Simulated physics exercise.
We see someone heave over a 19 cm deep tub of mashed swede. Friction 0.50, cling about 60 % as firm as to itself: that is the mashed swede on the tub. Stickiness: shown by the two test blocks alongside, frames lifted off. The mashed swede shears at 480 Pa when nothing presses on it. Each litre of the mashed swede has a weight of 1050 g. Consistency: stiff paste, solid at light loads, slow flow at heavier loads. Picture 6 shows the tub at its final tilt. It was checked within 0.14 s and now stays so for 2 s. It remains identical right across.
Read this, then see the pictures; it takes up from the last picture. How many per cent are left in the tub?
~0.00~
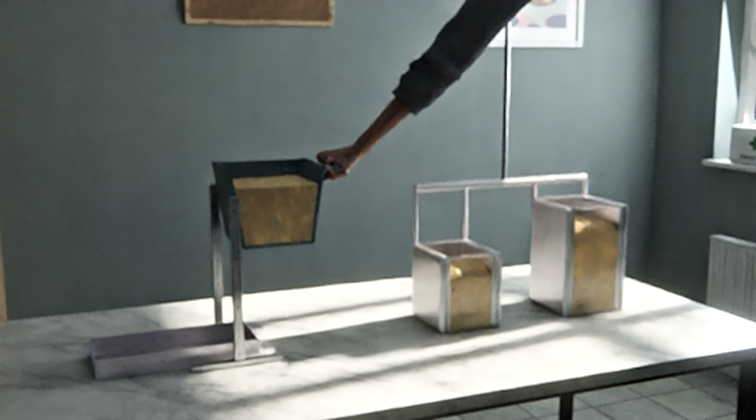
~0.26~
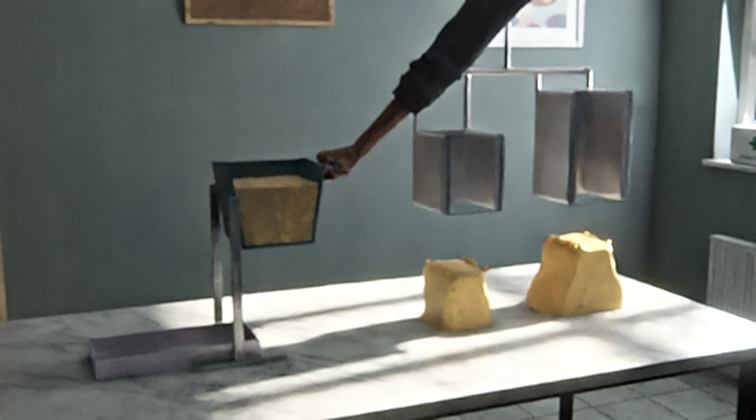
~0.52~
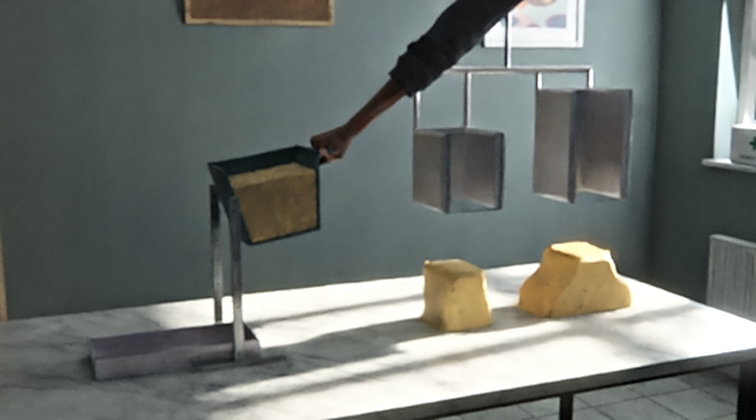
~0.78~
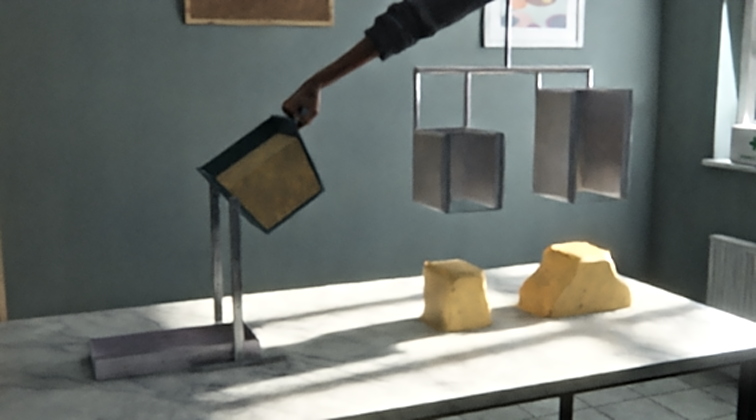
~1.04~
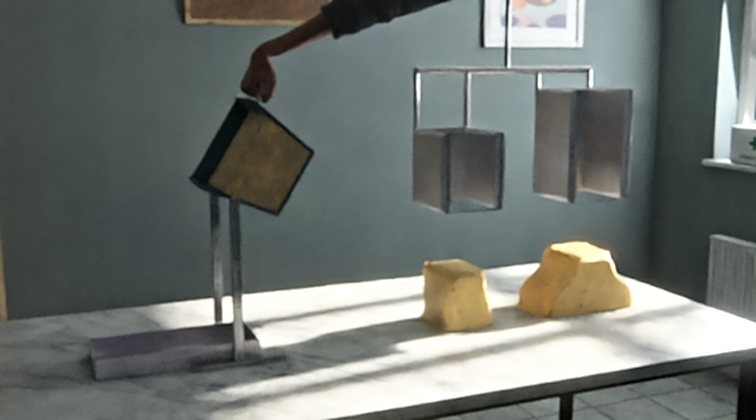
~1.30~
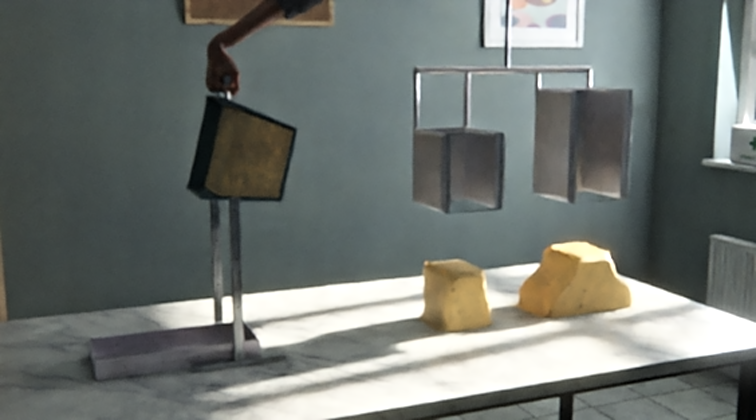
About 100 %.
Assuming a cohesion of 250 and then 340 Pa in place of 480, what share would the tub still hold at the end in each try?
The two runs give near 65 % and near 95 % respectively.
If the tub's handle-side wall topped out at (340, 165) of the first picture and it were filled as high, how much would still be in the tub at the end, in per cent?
100 %, roughly.
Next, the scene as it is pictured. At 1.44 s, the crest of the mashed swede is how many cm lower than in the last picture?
About 0 cm.
After 1.44 s, the tub is at 76 degrees and holds 100 %.
After 1.61 s, the tub is at 76 degrees and holds 100 %.
After 1.78 s, the tub is at 76 degrees and holds 100 %.
After 1.95 s, the tub is at 76 degrees and holds 100 %.
After 3.30 s, the tub is at 76 degrees and holds 100 %.
